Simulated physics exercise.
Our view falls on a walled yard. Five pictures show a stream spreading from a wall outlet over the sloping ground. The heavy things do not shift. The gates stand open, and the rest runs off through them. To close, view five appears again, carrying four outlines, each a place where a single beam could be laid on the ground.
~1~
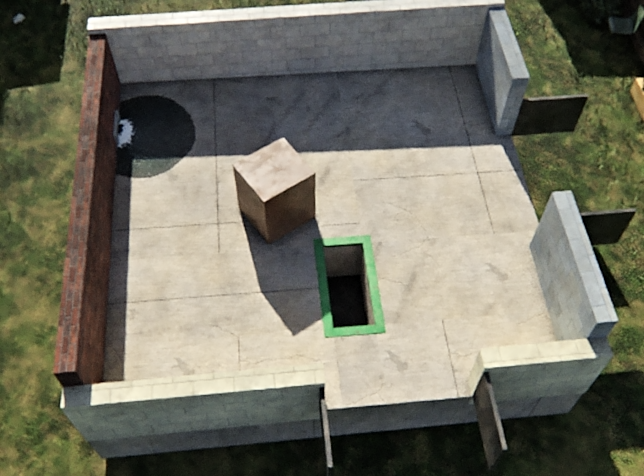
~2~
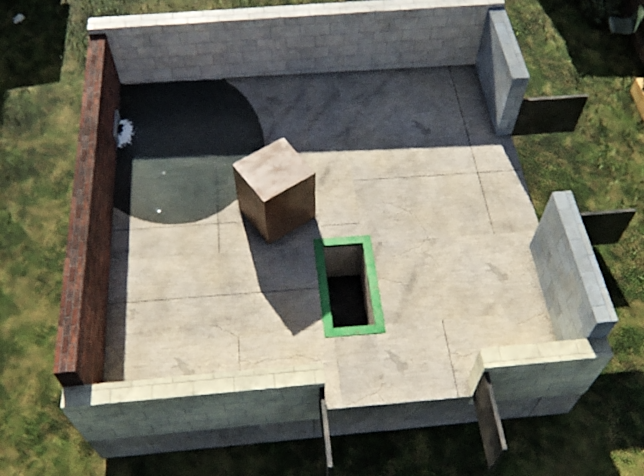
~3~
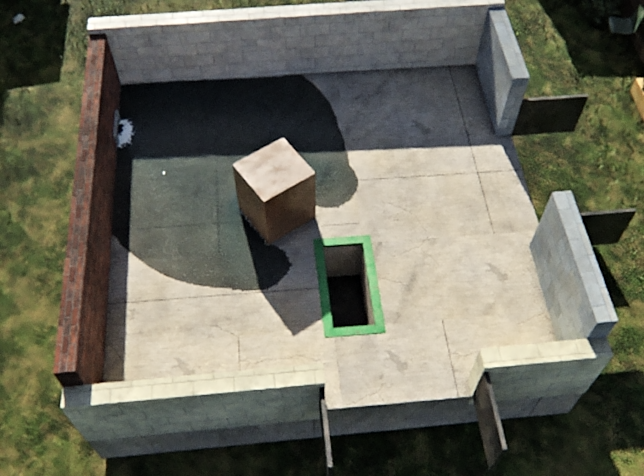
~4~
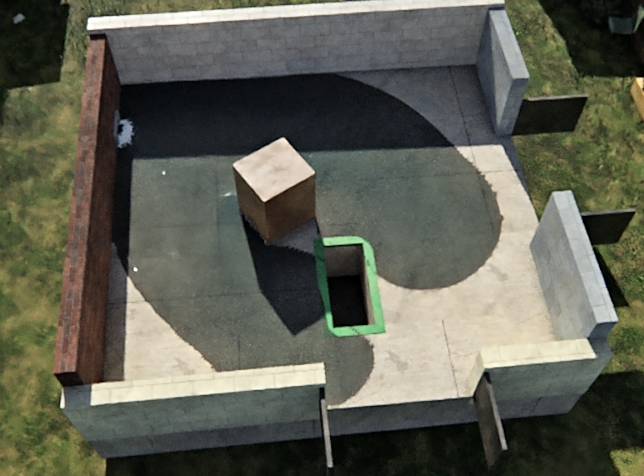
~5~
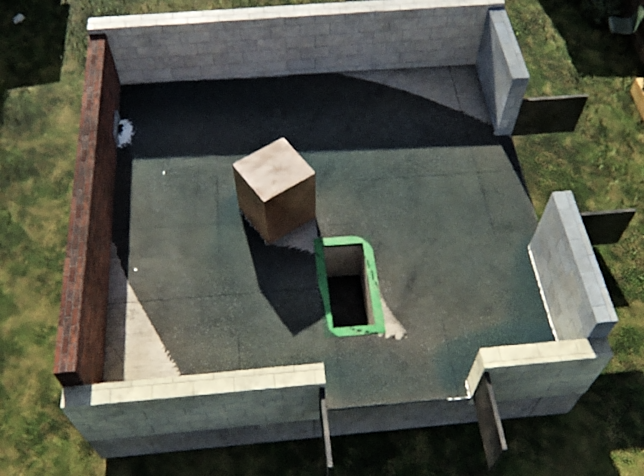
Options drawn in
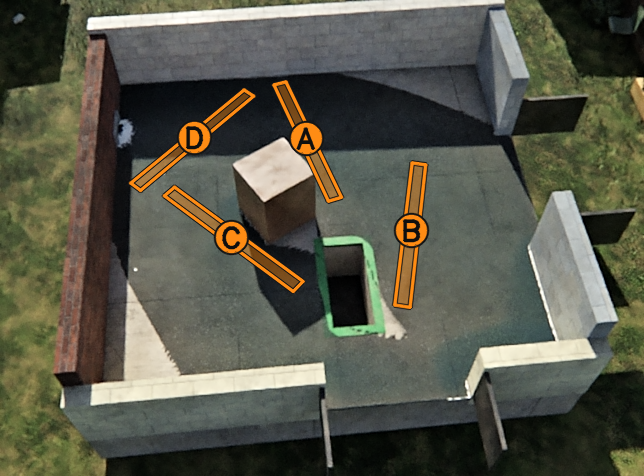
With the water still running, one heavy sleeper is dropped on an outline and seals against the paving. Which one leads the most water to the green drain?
The best place is B.
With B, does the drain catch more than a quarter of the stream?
Yes, it does.
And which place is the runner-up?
That would be A.
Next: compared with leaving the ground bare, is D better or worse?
It is worse.
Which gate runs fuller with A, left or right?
More leaves on the left.
In orange, A from (279, 83) to (334, 199); B from (402, 306) to (418, 163); C from (169, 191) to (298, 286); D from (135, 186) to (248, 93).
With A, about 30 % of the stream goes into the green drain, about 70 % out by the gates.
With B, about 45 % of the stream goes into the green drain, about 55 % out by the gates.
With C, about 13 % of the stream goes into the green drain, about 87 % out by the gates.
With D, about 7 % of the stream goes into the green drain, about 92 % out by the gates.
